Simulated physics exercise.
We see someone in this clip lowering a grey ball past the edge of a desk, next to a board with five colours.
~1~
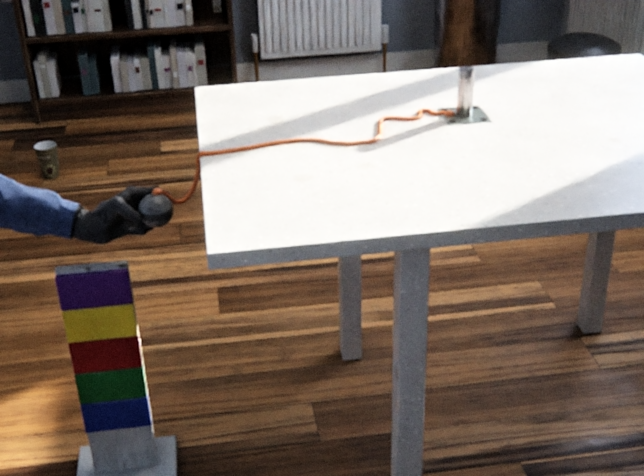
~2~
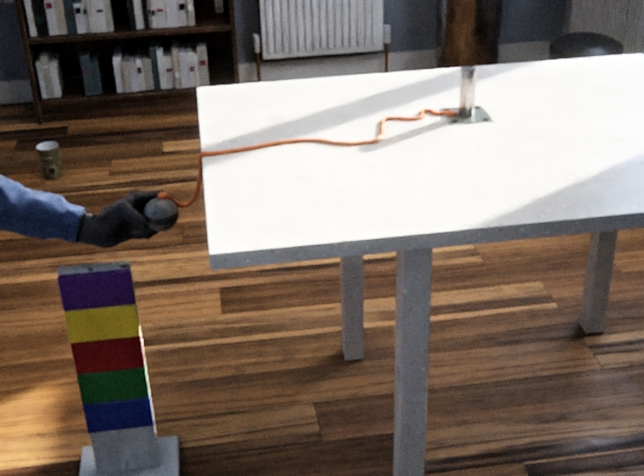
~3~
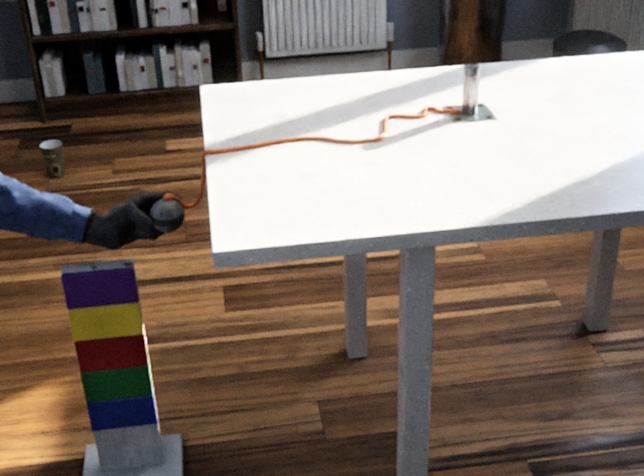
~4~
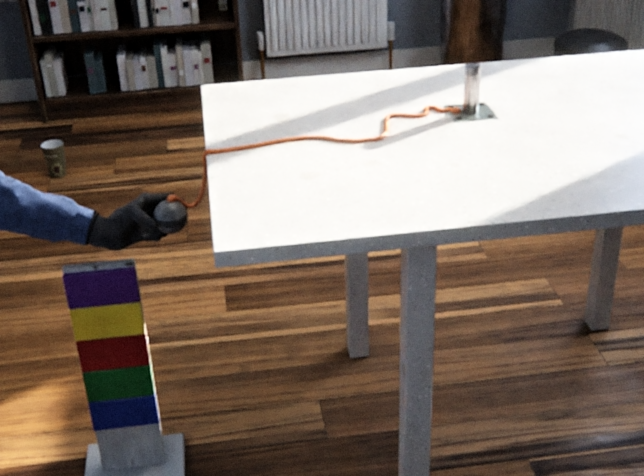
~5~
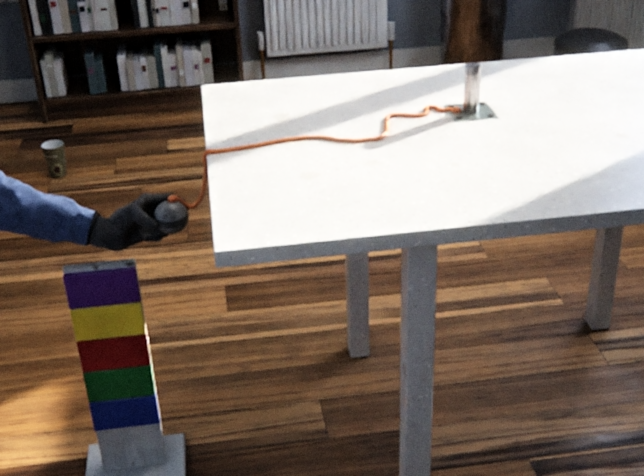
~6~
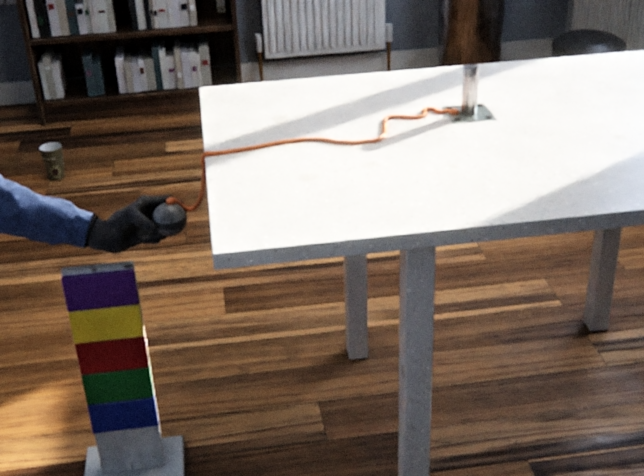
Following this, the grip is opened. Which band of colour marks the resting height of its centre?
The yellow band marks it.
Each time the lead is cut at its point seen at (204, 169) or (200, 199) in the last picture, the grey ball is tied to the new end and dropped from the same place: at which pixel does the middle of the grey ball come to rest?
Estimated pixels: (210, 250) then (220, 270).
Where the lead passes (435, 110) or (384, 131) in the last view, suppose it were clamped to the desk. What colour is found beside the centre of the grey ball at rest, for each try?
In order: Yellow; purple.
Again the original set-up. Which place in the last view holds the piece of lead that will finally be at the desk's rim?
Roughly (265, 146).
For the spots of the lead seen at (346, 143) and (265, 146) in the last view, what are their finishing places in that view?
The first finishes about (284, 145) and the second about (205, 165).
Early on, ball near (194, 312); level with yellow.
Midway, ball near (230, 299); level with yellow.
Near the end, ball near (223, 307); level with yellow.
Finally, ball near (215, 310); level with yellow. Its middle rests at the yellow band.
